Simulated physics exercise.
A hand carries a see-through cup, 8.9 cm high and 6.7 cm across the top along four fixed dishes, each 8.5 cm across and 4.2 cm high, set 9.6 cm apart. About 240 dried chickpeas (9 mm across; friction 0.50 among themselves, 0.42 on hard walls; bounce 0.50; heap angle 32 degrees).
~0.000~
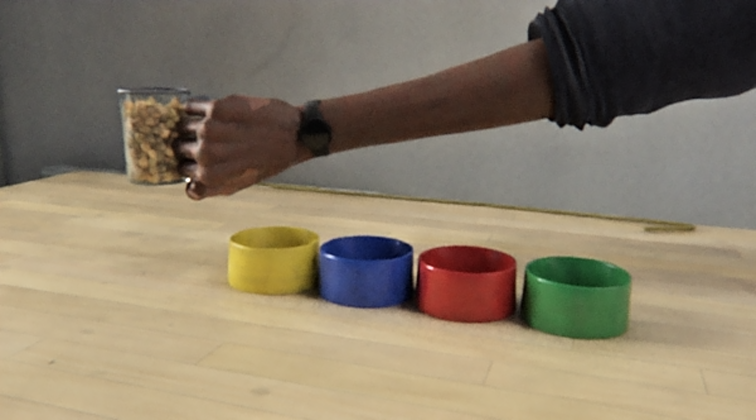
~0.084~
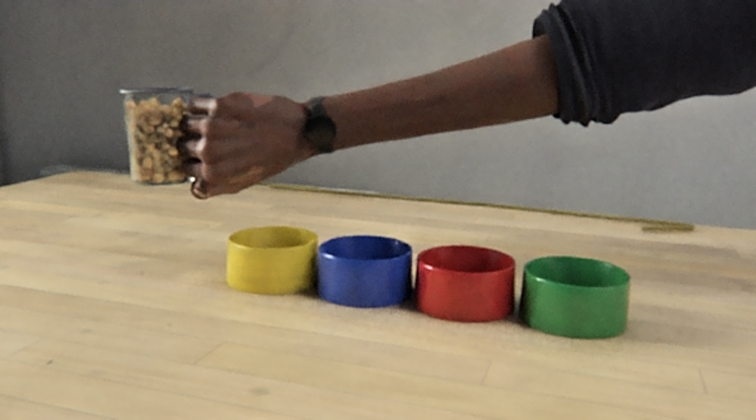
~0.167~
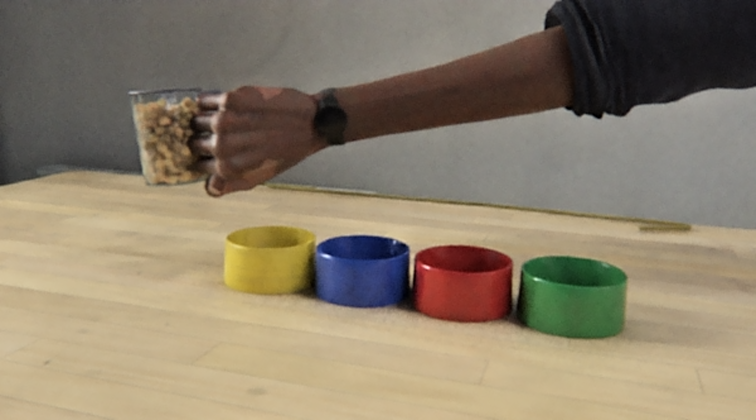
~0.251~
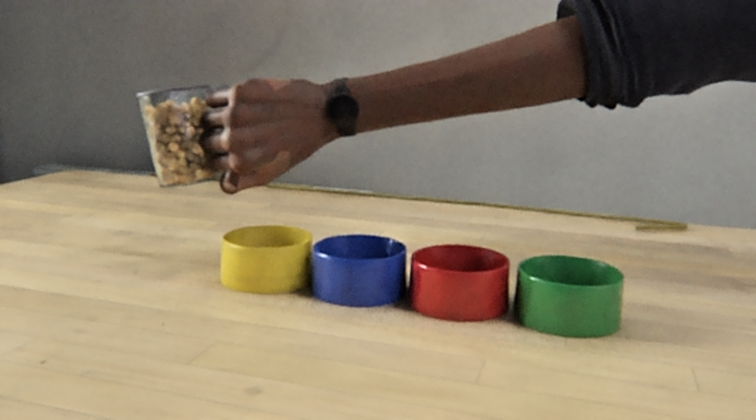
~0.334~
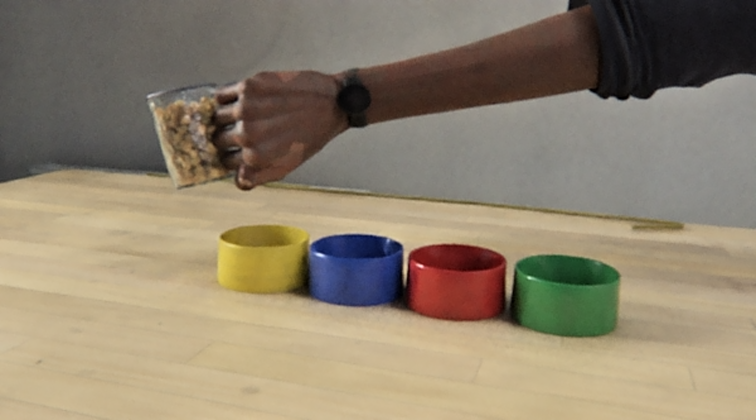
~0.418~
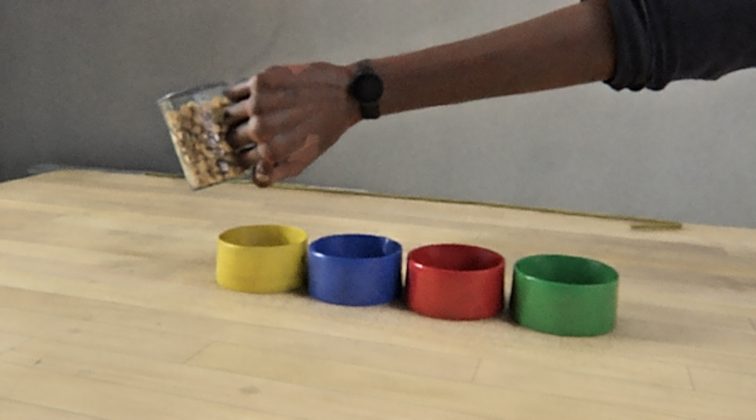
A hand moves a clear cup of chickpeas rightward while tilting it, behind four colored dishes.
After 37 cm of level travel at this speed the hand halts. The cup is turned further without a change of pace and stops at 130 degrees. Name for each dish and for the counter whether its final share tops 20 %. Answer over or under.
Red over, blue under, green under, yellow under, counter under.
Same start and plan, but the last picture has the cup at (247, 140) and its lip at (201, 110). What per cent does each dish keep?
Red 100; blue 0; green 0; yellow 0.
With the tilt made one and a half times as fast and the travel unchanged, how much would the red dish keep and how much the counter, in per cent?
In that case red 50, counter 10.
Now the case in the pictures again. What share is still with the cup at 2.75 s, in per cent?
Roughly 0 per cent.
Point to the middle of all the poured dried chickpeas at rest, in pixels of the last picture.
At about (452, 274).
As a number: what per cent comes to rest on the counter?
Some 0 per cent.
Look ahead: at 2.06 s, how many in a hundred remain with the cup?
Some 90 per cent of the load.
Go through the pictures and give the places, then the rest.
Cup at (157, 136), tilt 0 degrees, lip at (127, 89), moved 0.0 cm; middle of the pieces at (153, 147); yellow dish at (275, 238); blue dish at (367, 248); red dish at (467, 260); green dish at (578, 272), in the first picture.
Cup at (161, 136), tilt 2 degrees, lip at (129, 90), moved 0.6 cm; middle of the pieces at (157, 147), in the second picture.
Cup at (172, 136), tilt 6 degrees, lip at (137, 93), moved 2.2 cm; middle of the pieces at (168, 148), in the third picture.
Cup at (183, 136), tilt 10 degrees, lip at (145, 96), moved 3.8 cm; middle of the pieces at (180, 149), in the fourth picture.
Cup at (194, 137), tilt 14 degrees, lip at (154, 99), moved 5.5 cm; middle of the pieces at (193, 150), in the fifth picture.
Cup at (208, 138), tilt 19 degrees, lip at (166, 103), moved 7.2 cm; middle of the pieces at (207, 151); yellow dish at (264, 236); blue dish at (356, 247); red dish at (456, 258); green dish at (566, 270). The cup turns about 50 degrees a second and travels 20 cm a second, in the sixth picture.
After 1.40 s, tilt 70 degrees; cup holds 100 %.
After 2.06 s, tilt 105 degrees; cup holds 90 %, red 10 %.
Then, at 2.75 s, tilt 130 degrees; cup holds 0 %, red 100 %.
In the end, at 3.2 s, red 100 %, blue 0 %, green 0 %, yellow 0 %, counter 0 %.
